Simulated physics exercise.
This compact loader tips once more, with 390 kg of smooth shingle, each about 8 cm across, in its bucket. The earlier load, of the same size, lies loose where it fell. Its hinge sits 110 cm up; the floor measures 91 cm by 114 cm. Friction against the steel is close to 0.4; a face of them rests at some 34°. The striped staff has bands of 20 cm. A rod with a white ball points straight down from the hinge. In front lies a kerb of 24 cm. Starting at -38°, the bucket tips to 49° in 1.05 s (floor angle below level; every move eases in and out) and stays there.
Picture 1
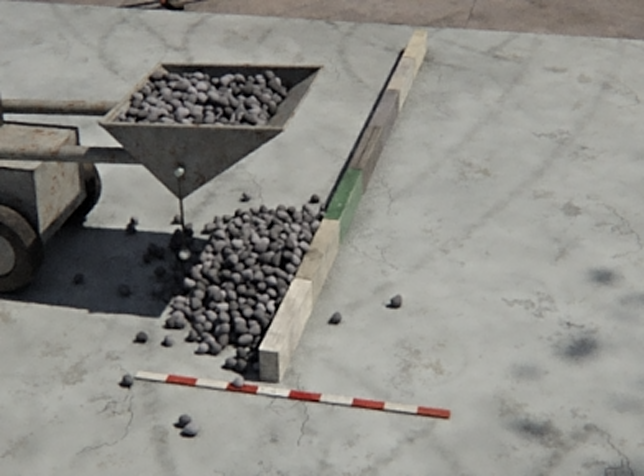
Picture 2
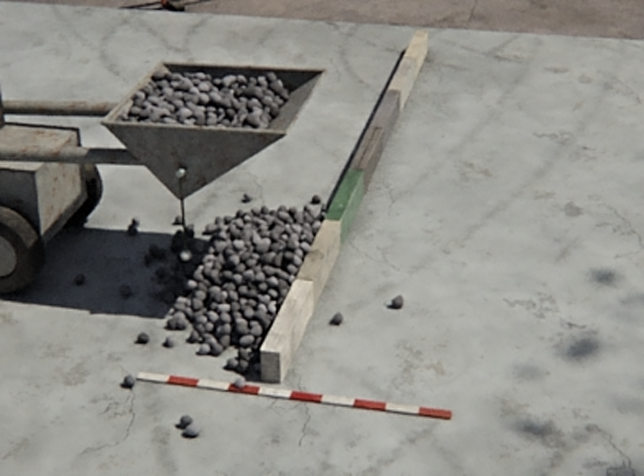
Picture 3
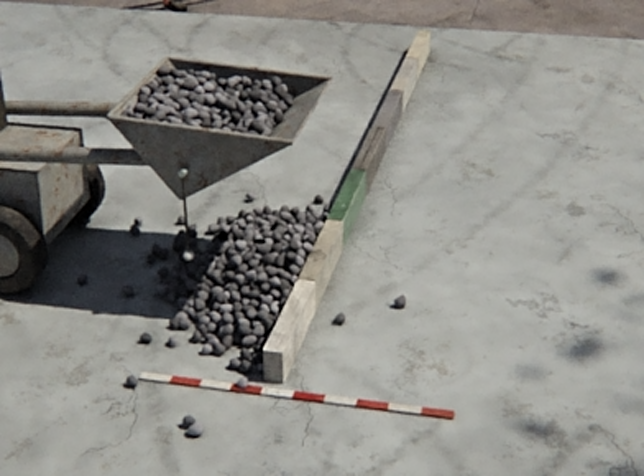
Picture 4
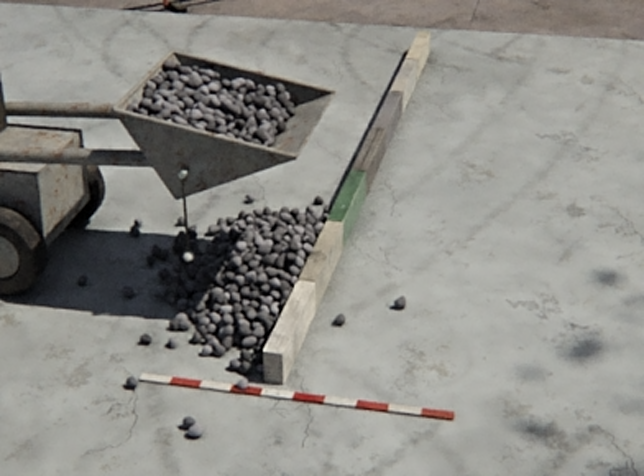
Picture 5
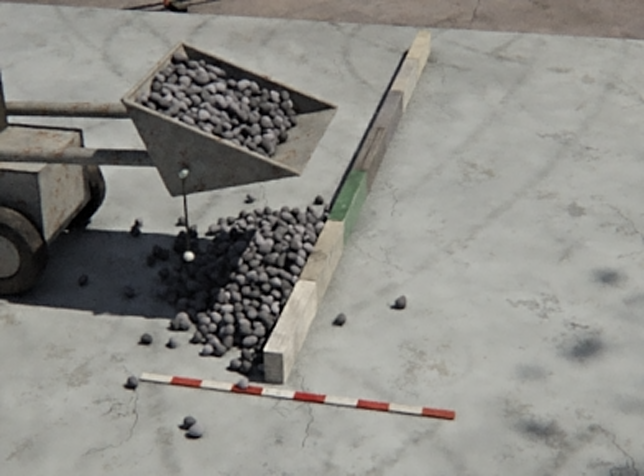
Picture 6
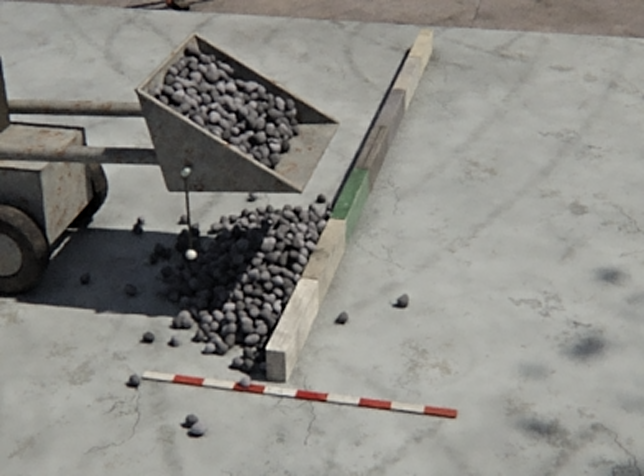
A small loader gradually tilts its bucket of grey stones forward above a loose pile.
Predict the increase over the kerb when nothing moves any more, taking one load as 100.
About 40 per cent.
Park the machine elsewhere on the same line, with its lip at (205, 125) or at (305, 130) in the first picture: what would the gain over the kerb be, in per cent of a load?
About 0 and 65 per cent.
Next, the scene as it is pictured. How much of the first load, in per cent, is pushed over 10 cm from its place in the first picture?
Roughly 5 per cent of them.
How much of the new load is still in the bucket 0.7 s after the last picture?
It holds some 40 per cent.
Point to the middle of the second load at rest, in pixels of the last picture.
Near (307, 264).
Then, 0.4 s after the last picture the floor is at 36°; in per cent of one load, 98 in the bucket, 102 on this side of the kerb; the foremost stones are at (329, 256).
Then, 0.7 s after the last picture the floor is at 49°; in per cent of one load, 39 in the bucket, 153 on this side of the kerb, 8 over the kerb; the foremost stones are at (369, 274).
Then, 1.1 s after the last picture the floor is at 49°; in per cent of one load, 6 in the bucket, 161 on this side of the kerb, 33 over the kerb; the foremost stones are at (454, 286).
Then, 3.7 s after the last picture the floor is at 49°; in per cent of one load, 1 in the bucket, 159 on this side of the kerb, 40 over the kerb; the foremost stones are at (579, 297). Net gain over the kerb, 40.
